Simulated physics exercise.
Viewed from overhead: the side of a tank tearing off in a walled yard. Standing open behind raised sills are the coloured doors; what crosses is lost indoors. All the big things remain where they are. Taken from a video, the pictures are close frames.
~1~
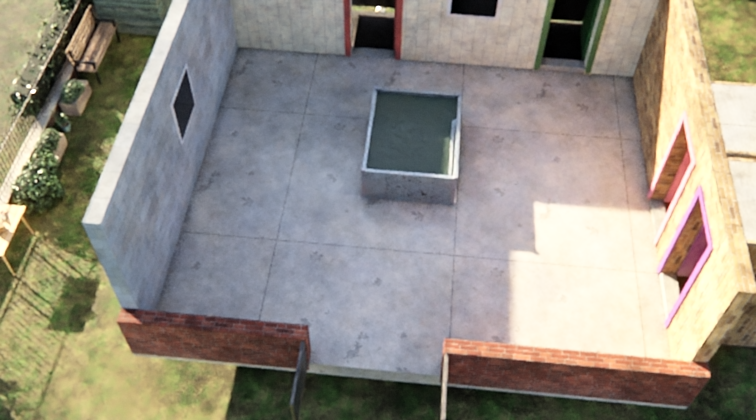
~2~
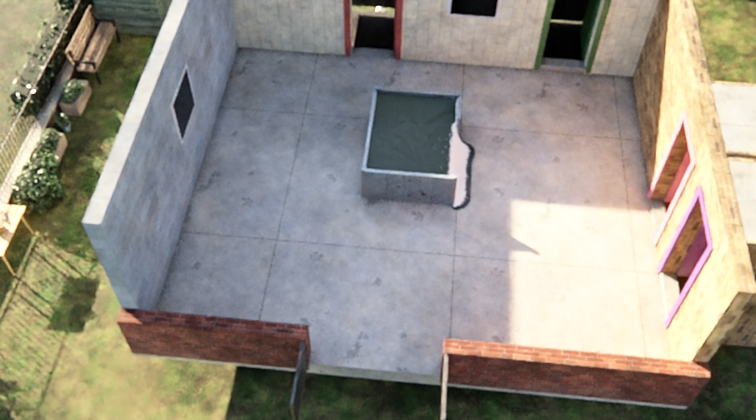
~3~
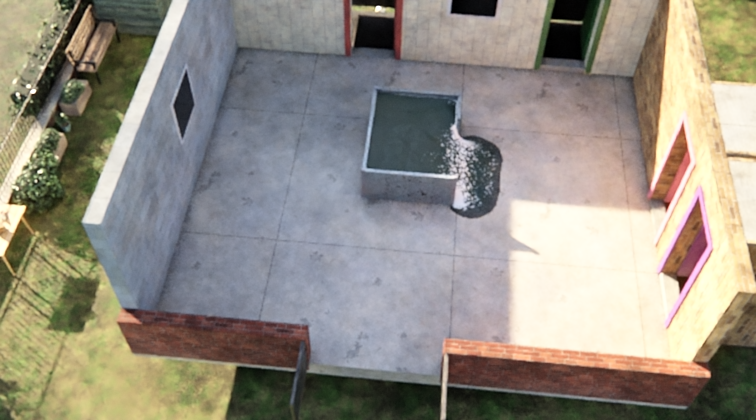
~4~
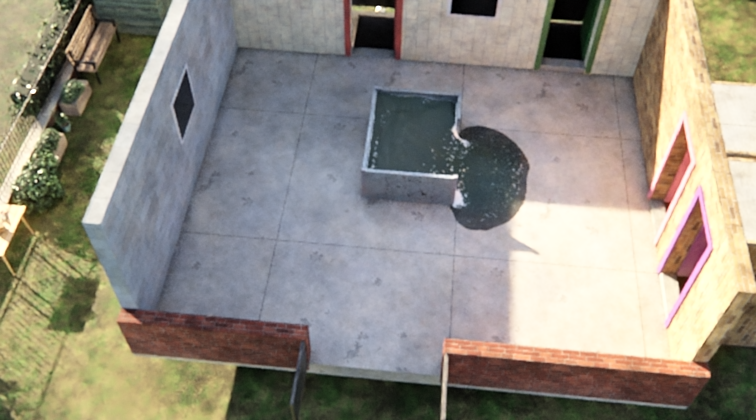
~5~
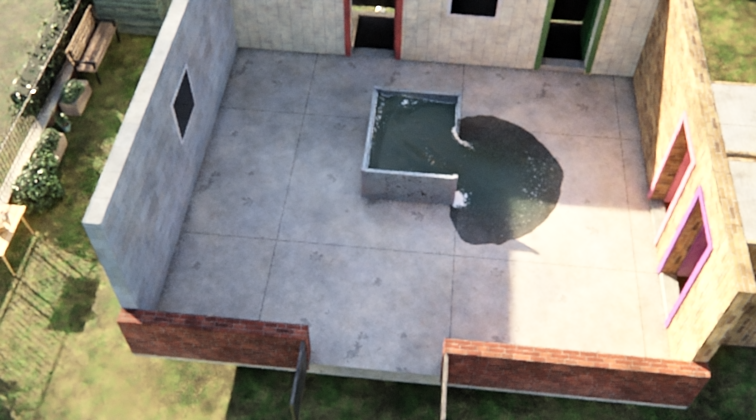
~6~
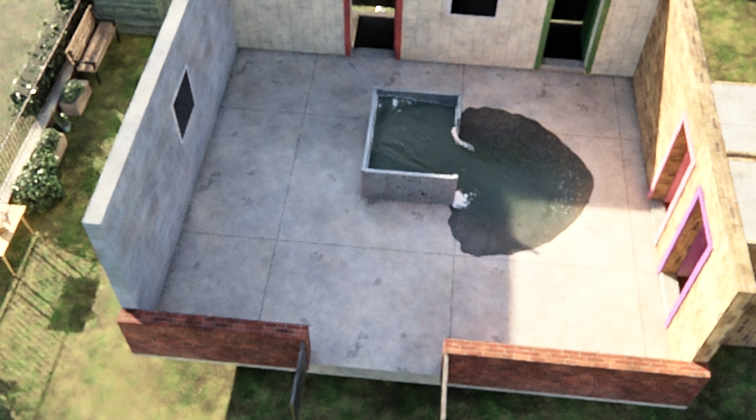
In a walled yard seen from above, a square open tank of still, dark water stands on the pale paved floor. Its right side gives way and water pours through the gap, foaming at first, then spreading rightward in a widening dark, rounded pool across the paving toward the wall with pink-framed openings.
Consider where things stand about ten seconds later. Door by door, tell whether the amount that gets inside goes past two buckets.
Outcome: Pink door: Past the limit. Green door: Inside the limit. Purple door: Past the limit. Red door: Inside the limit.
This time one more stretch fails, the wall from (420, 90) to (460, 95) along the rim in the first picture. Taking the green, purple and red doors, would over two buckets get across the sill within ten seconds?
In that case the green door undershoots, while the purple door undershoots and the red door overshoots.
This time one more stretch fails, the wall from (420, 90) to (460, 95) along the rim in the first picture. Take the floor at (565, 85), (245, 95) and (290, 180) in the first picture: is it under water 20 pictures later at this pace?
Submerged, submerged, unwetted.
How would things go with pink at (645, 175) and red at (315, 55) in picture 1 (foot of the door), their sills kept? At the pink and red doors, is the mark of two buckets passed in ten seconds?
Well, the pink door beats the threshold, but the red door misses the threshold.
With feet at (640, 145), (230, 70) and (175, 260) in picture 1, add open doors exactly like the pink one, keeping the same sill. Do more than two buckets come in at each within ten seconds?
Same order as asked - exceeds the limit, stays within the limit and stays within the limit.
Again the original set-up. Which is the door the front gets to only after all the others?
Result: The red one.
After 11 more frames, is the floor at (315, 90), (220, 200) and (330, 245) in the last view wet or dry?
In that order: Free of water, no water, no water.
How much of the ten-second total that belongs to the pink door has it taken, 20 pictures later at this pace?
That comes out to 70 per cent by my count.
A moment on, water covers 25 % of the floor; the pink door under two buckets in, the green door not reached, the purple door not reached, the red door not reached.
Next, water covers 30 % of the floor; the pink door far over two buckets in, the green door not reached, the purple door under two buckets in, the red door not reached.
Then, water covers 35 % of the floor; the pink door far over two buckets in, the green door wet at the sill, nothing in, the purple door over two buckets in, the red door not reached.
Later, water covers 55 % of the floor; the pink door far over two buckets in, the green door wet at the sill, nothing in, the purple door over two buckets in, the red door wet at the sill, nothing in.
In the end, water covers 85 % of the floor; the pink door far over two buckets in, the green door wet at the sill, nothing in, the purple door over two buckets in, the red door wet at the sill, nothing in.
